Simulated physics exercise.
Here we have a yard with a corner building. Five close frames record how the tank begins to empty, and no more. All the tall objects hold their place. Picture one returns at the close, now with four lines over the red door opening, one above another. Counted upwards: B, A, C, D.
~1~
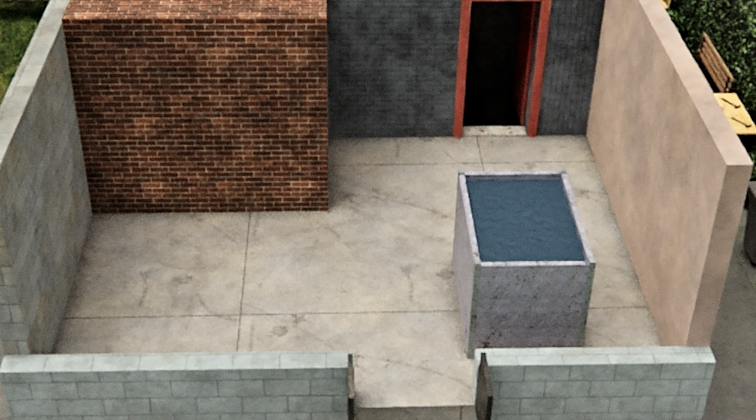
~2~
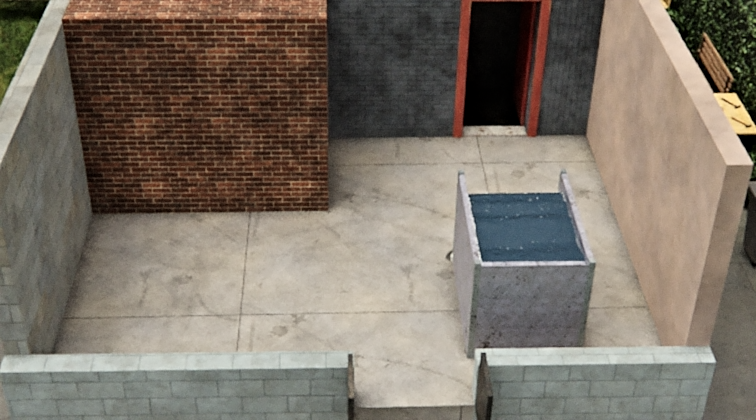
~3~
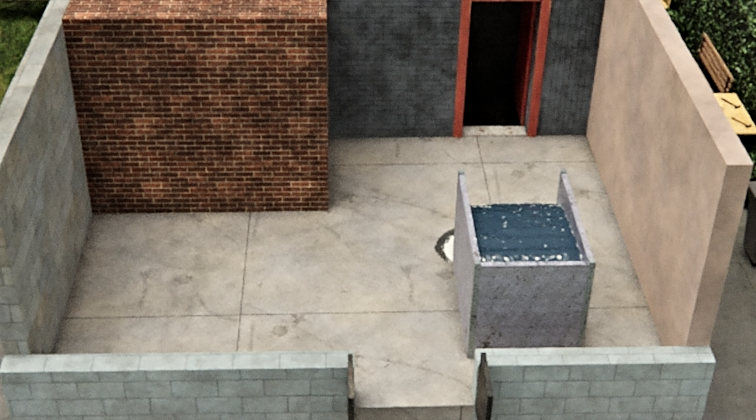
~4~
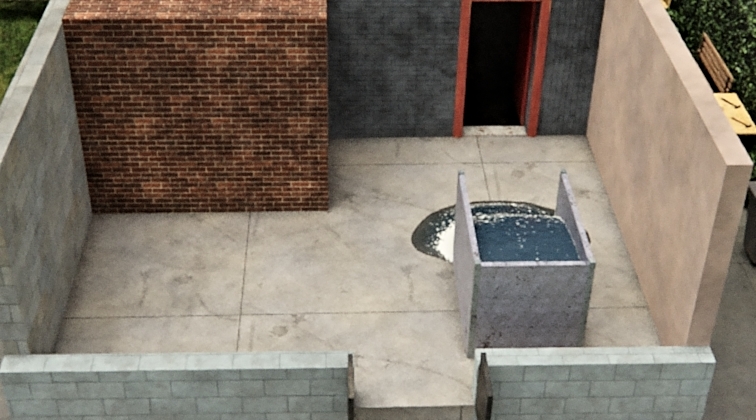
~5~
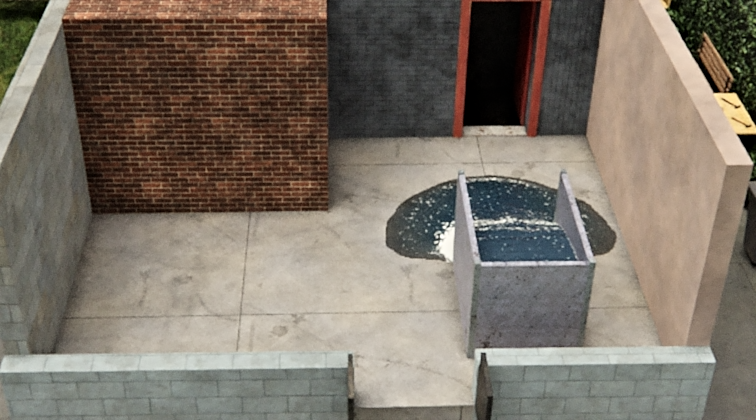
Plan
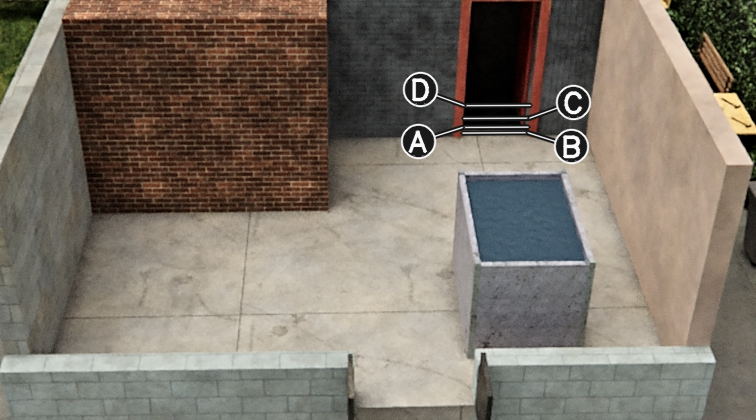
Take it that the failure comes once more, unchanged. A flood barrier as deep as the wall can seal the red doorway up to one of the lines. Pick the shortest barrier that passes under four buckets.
Go for D.
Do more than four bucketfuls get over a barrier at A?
Yes, it does.
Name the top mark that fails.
C.
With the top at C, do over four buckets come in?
Yes, that goes wrong.
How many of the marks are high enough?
One of them.
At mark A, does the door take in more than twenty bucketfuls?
Yes, it does.
In white, A at (495, 127); B at (495, 132); C at (496, 118); D at (497, 105); from the bottom up B, A, C, D.
With A, dozens of bucketfuls pour in.
With B, dozens of bucketfuls pour in.
With C, about 10 bucketfuls get in.
With D, a splash gets over, under a bucket.
